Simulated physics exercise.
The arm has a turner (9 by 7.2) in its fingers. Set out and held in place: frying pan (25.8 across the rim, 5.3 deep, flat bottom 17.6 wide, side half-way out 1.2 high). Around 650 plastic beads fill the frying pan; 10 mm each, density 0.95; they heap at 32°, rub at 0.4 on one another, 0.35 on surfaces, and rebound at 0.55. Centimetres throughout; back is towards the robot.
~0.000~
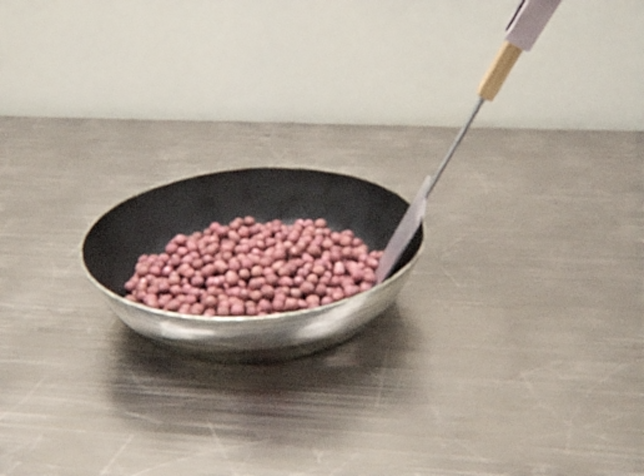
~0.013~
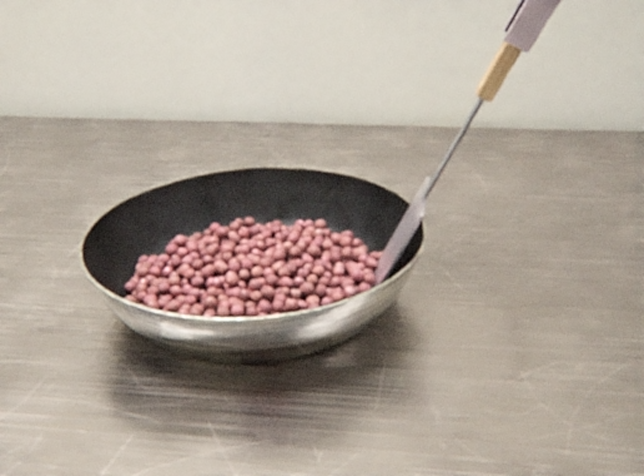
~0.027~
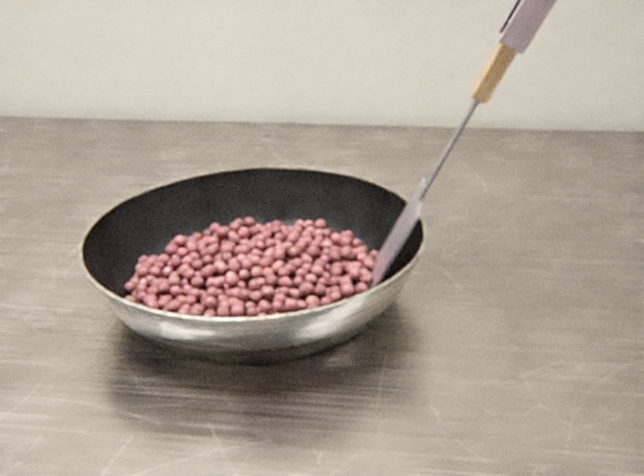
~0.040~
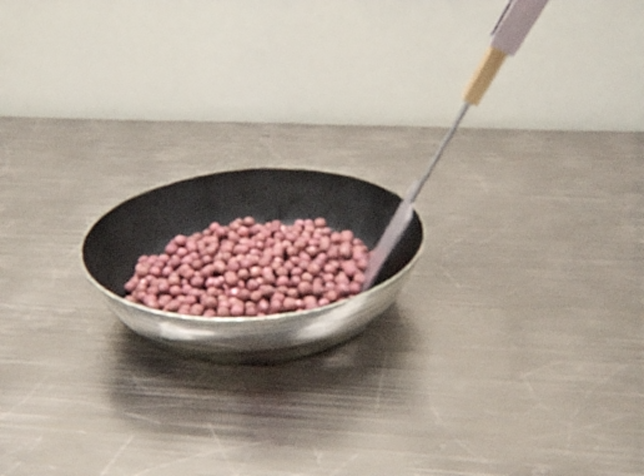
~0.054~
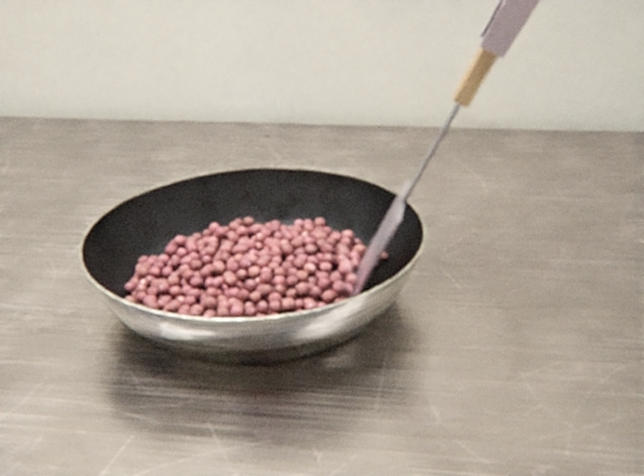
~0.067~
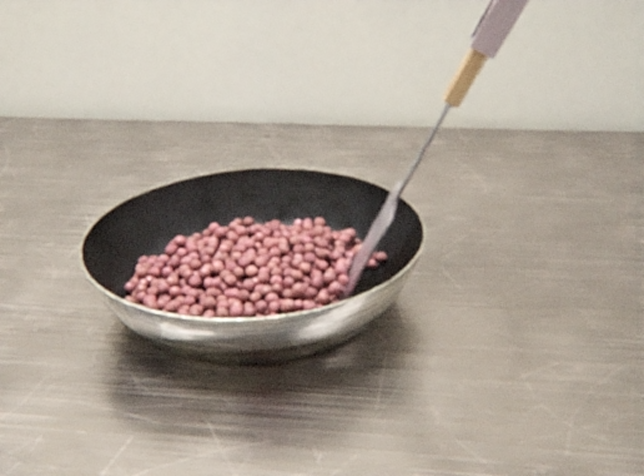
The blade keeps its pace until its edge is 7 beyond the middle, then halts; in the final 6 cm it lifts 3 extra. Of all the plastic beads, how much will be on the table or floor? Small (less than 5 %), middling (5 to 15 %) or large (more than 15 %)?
Answer: Small; less than 5 % of the plastic beads finish on the table or floor.
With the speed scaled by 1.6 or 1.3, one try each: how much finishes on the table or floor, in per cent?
Some 5 and 0 per cent.
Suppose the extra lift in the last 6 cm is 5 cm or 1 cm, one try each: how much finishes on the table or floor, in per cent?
About 0 and 0 per cent.
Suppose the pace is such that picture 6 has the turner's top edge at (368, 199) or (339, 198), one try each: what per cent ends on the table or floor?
Some 5 and 15 per cent.
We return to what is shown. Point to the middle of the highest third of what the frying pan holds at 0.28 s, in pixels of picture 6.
At about (187, 257).
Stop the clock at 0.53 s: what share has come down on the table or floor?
Some 0 per cent.
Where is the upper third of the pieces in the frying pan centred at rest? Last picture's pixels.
At about (154, 258).
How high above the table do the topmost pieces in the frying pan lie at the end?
Some 5.5 cm.
After 0.17 s, sloping 63°, highest piece 4 above the table; 647 in the frying pan.
After 0.28 s, sloping 63°, highest piece 5 above the table; 647 in the frying pan.
After 0.53 s, sloping 63°, highest piece 5 above the table; 647 in the frying pan.
After 1.58 s, sloping 63°, highest piece 5 above the table; 647 in the frying pan.
At rest, 647 in the frying pan. That is 0 % on the table or floor.
